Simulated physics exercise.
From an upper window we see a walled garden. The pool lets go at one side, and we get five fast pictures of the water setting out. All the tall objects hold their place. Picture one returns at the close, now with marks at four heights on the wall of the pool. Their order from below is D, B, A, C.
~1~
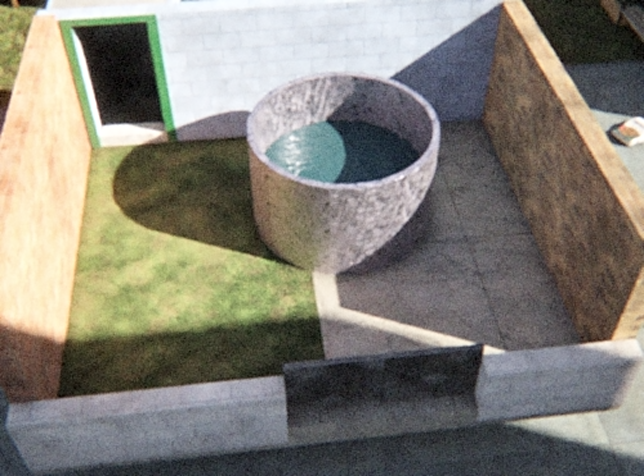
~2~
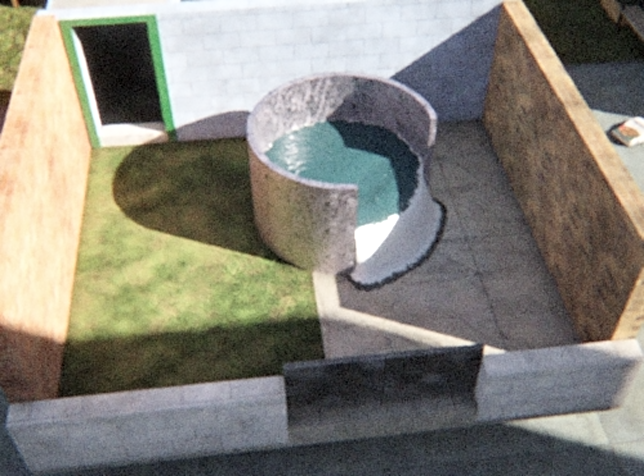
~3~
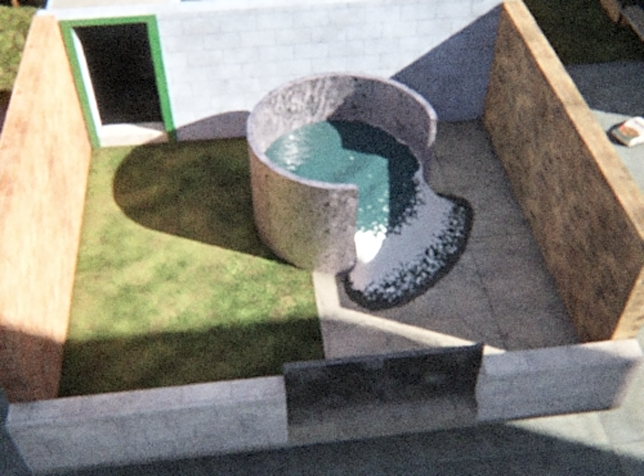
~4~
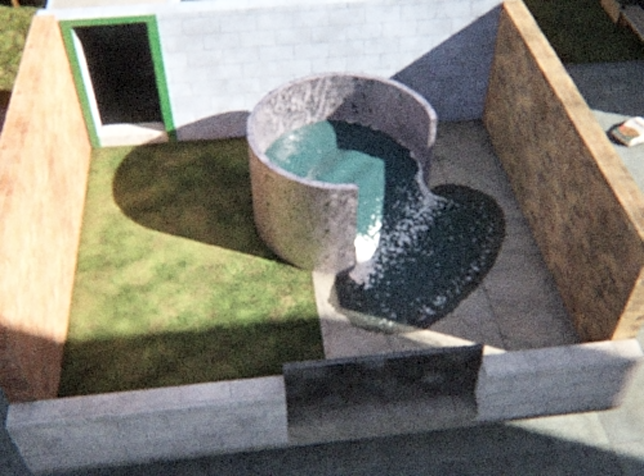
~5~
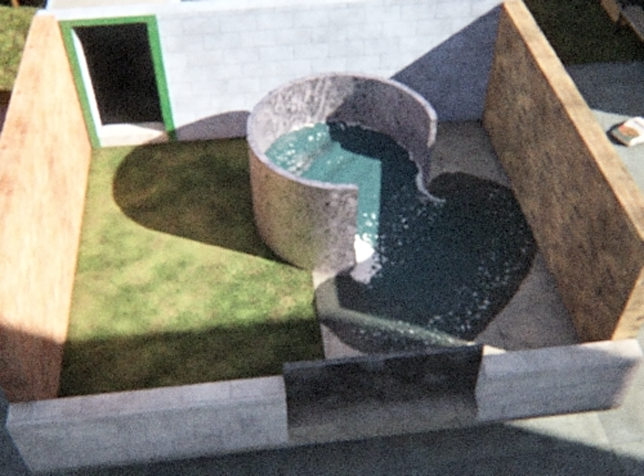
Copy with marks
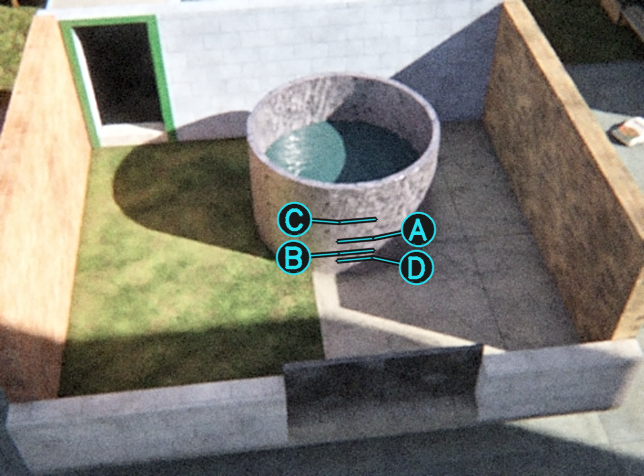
Water pours through an opening in the round stone pool and spreads across the paved ground.
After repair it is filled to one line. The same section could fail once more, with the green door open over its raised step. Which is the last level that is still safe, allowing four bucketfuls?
Choose C.
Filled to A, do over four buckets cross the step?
No.
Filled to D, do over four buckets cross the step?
No, that is safe.
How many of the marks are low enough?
All of the four.
On the marked copy, A at (356, 239); B at (355, 252); C at (357, 220); D at (355, 259); from the bottom up D, B, A, C.
For level A, nothing gets over.
For level B, nothing gets over.
For level C, a splash gets over, under a bucket.
For level D, nothing gets over.
